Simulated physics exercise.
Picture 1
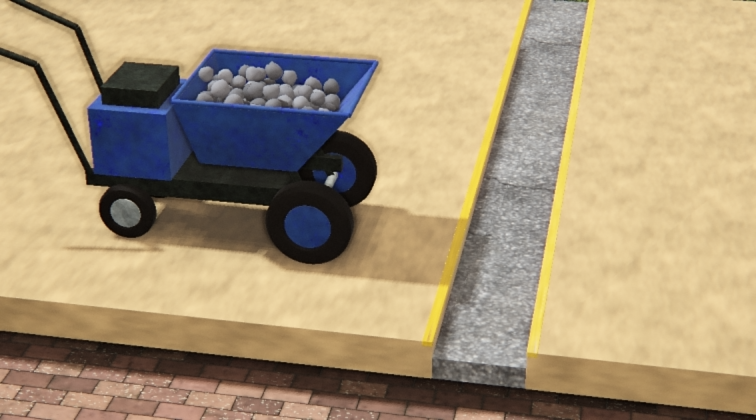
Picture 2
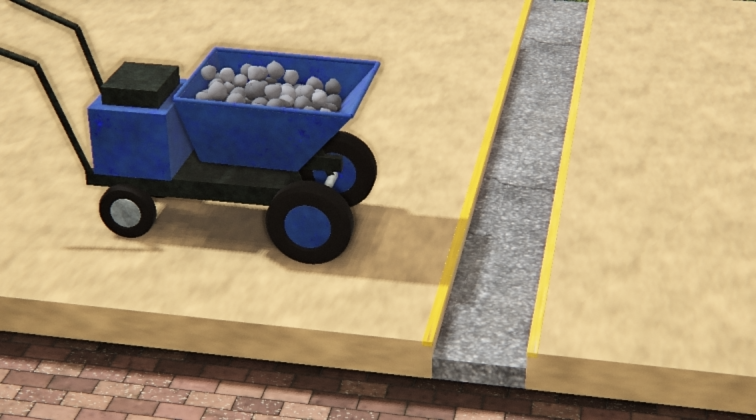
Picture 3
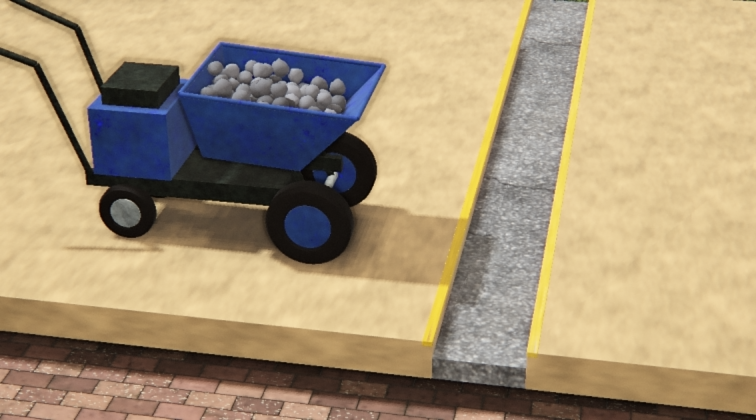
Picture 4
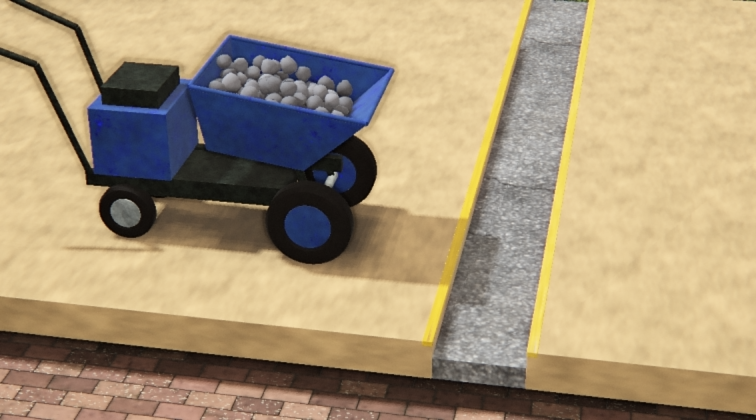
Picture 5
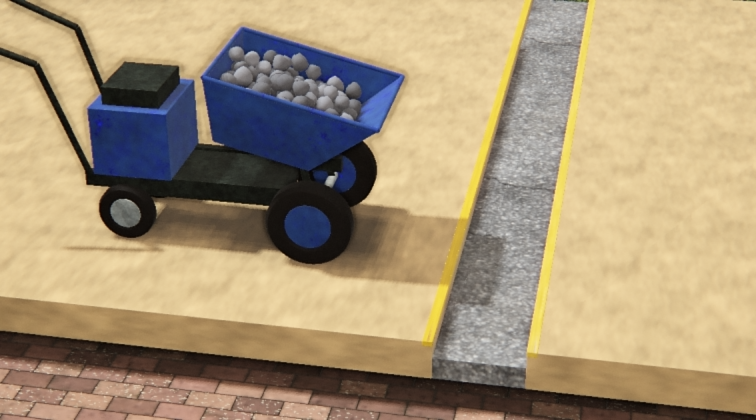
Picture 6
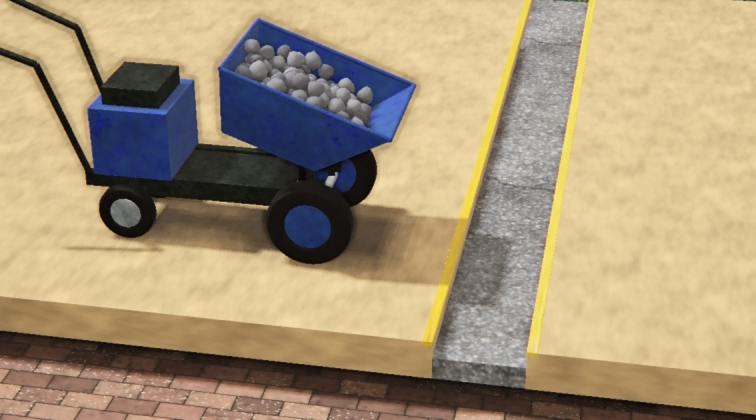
Blue skip of a powered barrow, loaded with round grey cobbles, tilting gradually rightward beside a shallow yellow-edged trench.
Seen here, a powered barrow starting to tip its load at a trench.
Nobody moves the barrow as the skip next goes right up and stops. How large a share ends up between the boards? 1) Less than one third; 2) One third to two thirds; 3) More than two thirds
More than two thirds (3).
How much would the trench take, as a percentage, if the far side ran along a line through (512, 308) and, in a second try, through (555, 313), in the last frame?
The first case gives close to 60 per cent and the second close to 80 per cent.
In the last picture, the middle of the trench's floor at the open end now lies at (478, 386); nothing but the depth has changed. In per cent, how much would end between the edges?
The share comes to around 100 percent.
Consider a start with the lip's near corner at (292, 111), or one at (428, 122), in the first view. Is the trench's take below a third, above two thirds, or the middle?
The middle third, then under a third.
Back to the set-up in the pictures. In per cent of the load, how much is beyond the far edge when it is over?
Close to 10 in a hundred.
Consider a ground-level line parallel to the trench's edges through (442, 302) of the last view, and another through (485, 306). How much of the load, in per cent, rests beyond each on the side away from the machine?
I reckon some 90 per cent and some 60 per cent.
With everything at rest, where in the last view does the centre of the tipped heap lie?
Resting centre, last picture - approx. (508, 250).
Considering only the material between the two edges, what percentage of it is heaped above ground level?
40 %.
Shortly afterwards, skip tipped steeply; the whole lot in the skip.
Next, skip tipped right over; near two thirds in the skip; only a few short of the trench; near a third in or heaped over the trench; only a few falling.
Some moments later, skip tipped right over; a little in the skip; a little short of the trench; the bulk in or heaped over the trench; a little beyond it.
In the end, skip tipped right over; a little in the skip; a little short of the trench; the bulk in or heaped over the trench; a little beyond it.
